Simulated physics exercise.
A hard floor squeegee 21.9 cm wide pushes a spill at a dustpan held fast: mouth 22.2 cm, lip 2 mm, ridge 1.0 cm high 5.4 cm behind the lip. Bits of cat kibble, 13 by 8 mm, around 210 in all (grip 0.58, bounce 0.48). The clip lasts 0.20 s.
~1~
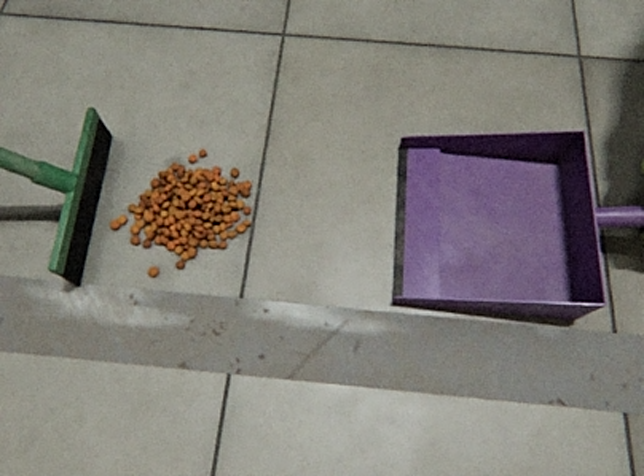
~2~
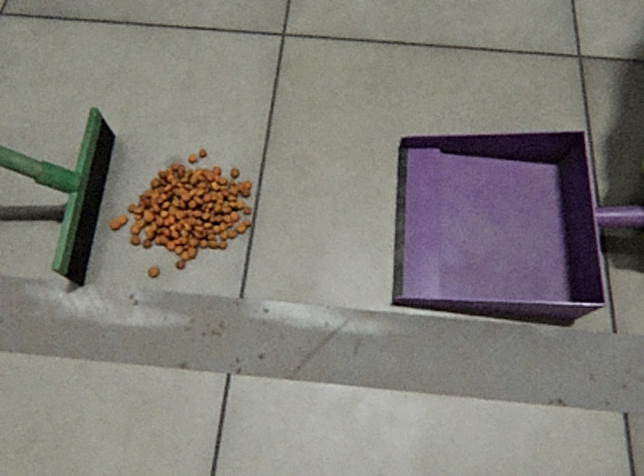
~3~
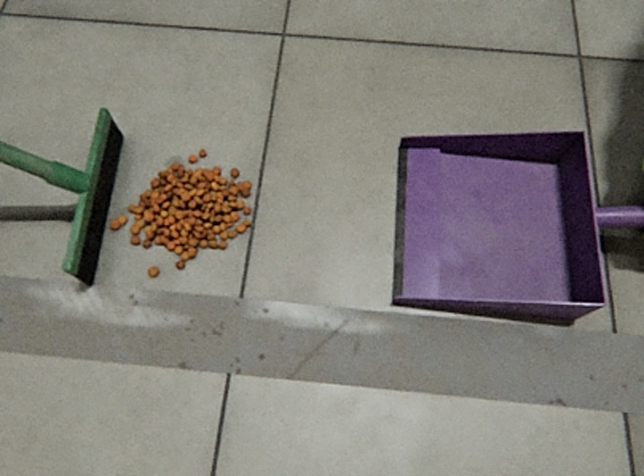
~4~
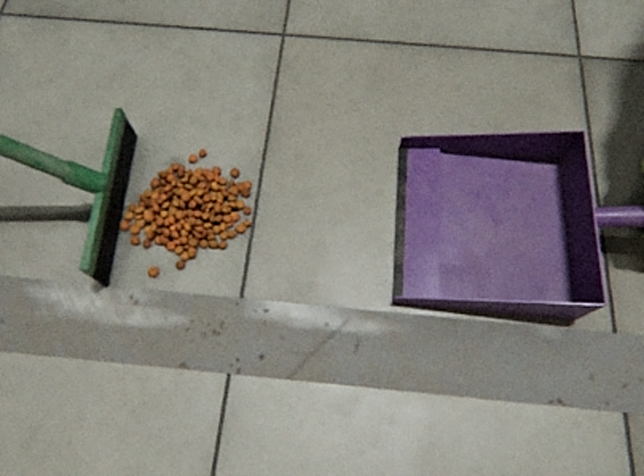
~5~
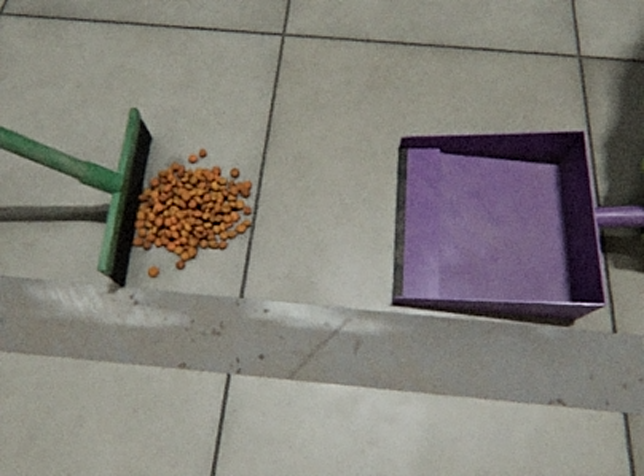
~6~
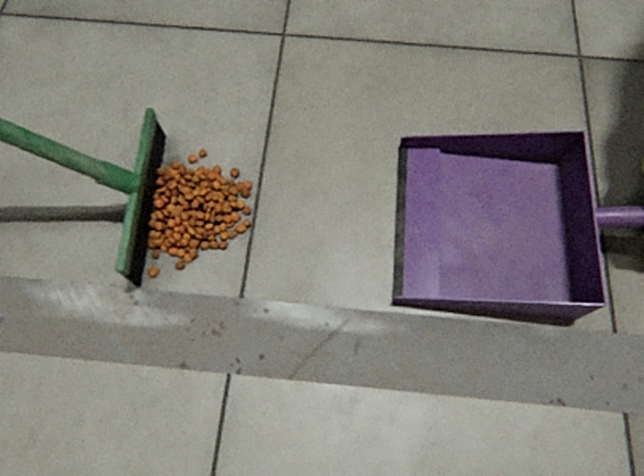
On a grey tiled floor, a green squeegee stands to the left of a loose pile of small orange-brown pieces, with a purple dustpan on the right. The squeegee slides slowly rightward, meets the pile's left edge and presses into it, bunching the nearest pieces while the dustpan stays still.
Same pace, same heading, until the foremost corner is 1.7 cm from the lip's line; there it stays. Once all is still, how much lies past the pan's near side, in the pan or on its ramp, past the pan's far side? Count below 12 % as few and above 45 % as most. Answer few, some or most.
Past the pan's near side: Few; in the pan or on its ramp: Most; past the pan's far side: Few.
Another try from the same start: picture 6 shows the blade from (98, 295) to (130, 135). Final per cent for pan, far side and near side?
Pan 5, far 0, near 35.
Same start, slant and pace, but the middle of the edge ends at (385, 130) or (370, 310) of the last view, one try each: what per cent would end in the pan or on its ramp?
Some 20 and 20 per cent.
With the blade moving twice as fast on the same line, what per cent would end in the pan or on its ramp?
In that case some 60 per cent.
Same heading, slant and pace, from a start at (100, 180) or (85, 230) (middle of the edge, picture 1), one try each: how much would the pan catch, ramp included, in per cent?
Some 50 and 45 per cent.
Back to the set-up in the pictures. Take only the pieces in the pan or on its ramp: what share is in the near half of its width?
About 50 per cent.
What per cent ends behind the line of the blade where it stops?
About 5 per cent.
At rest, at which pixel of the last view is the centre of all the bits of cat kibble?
Around (404, 212).
Then, 0.29 s after the last picture, middle of the blade 18 cm from the lip; 0 % over the lip, far side 0 %, near side 0 %.
Then, 0.48 s after the last picture, middle of the blade 8 cm from the lip; 0 % over the lip, far side 0 %, near side 0 %.
Then, 0.79 s after the last picture, middle of the blade 2 cm from the lip; 55 % over the lip, far side 5 %, near side 0 %.
In the end, near side 0 %, pan 55 %, far side 5 %, in front of the lip or behind the blade 40 %.
